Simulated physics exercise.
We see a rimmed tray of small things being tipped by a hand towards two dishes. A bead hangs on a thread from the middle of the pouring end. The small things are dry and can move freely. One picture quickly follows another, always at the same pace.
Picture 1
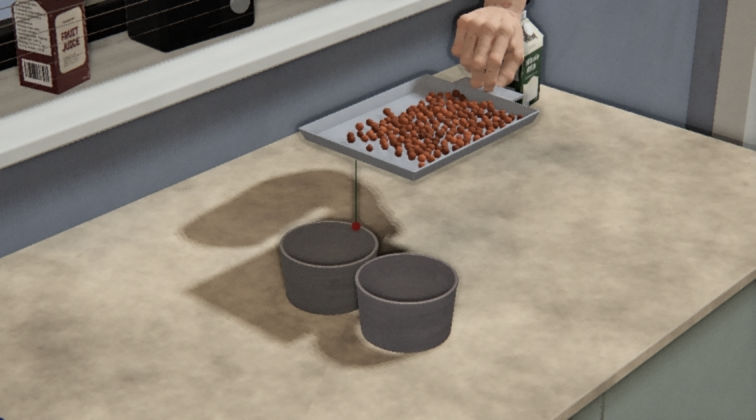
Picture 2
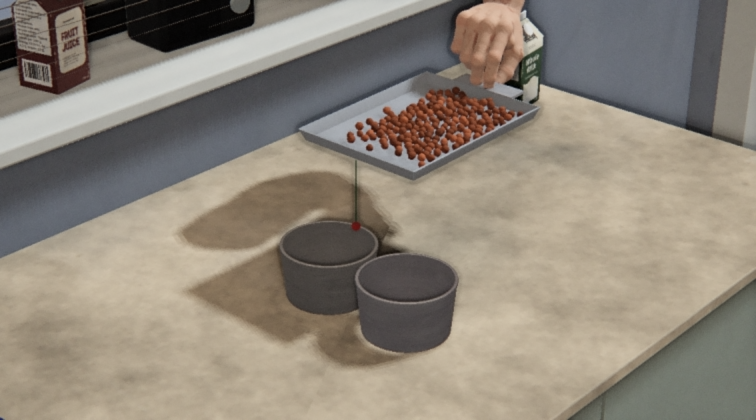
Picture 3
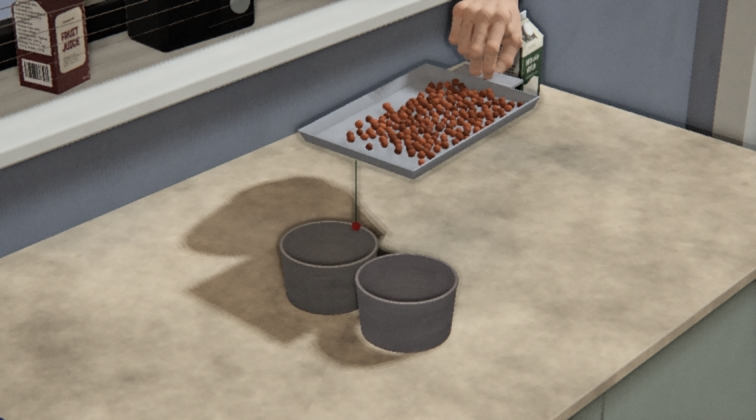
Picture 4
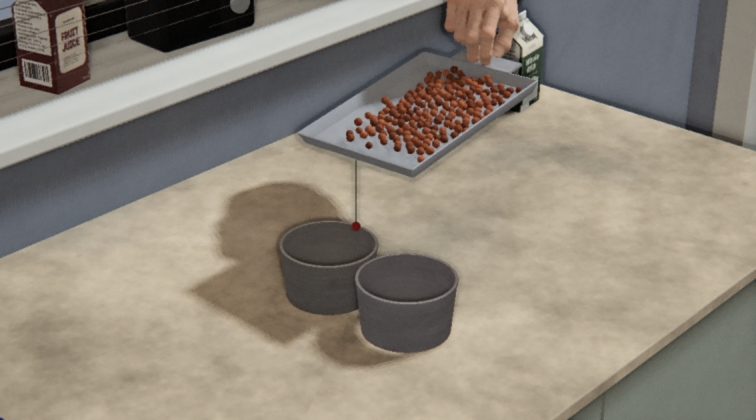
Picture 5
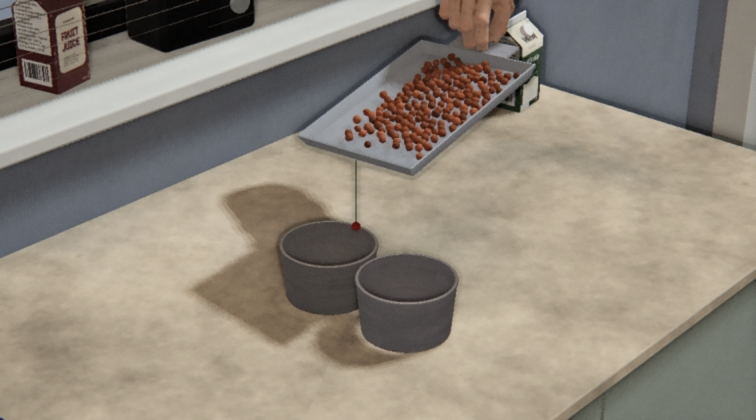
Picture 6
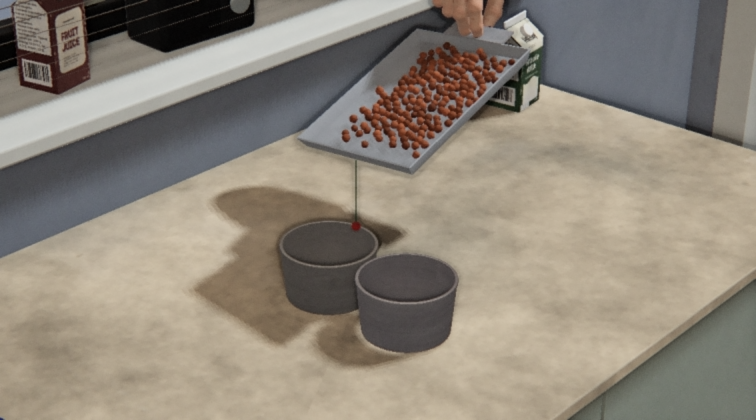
At the start, a hand holds the far end of a grey rimmed tray of reddish-brown pellets above two dark dishes, with a red bead hanging on a thread. The hand then raises that end, steadily tilting the tray towards its left corner, while the pellets remain spread across it.
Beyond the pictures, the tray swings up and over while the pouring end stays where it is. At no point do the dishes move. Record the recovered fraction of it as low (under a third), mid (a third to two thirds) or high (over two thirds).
Recovered fraction: Mid.
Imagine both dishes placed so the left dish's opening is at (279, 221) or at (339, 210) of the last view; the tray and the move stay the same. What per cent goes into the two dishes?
In turn 90 and 10 in a hundred.
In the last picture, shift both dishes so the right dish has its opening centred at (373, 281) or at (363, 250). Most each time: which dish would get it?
The first try: Left. The second: The dish on the left.
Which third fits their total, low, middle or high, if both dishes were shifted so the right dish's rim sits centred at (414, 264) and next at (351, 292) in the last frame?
On the first try the answer is in the middle band, and on the second it is less than a third.
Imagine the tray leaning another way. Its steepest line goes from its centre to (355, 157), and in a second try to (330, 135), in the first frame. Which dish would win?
On the first try it would be the one on the left, and on the second the one on the left.
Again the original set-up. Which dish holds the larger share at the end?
Reply: The left-hand one.
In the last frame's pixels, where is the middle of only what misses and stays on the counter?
The middle lies near (253, 270).
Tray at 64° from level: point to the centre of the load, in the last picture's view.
Centre estimate: (331, 142).
Soon after the last picture, tray tipped steeply; most on the tray; a stray few in the right dish; a small part in the left dish; a stray few outside both; a small part in the air.
A little later, tray tipped past a quarter turn; a stray few on the tray; a stray few in the right dish; about half in the left dish; about a third outside both; a small part in the air.
Later still, tray tipped past a quarter turn; a stray few in the right dish; about half in the left dish; about half outside both.
At rest, tray tipped past a quarter turn; a stray few in the right dish; about half in the left dish; about half outside both.
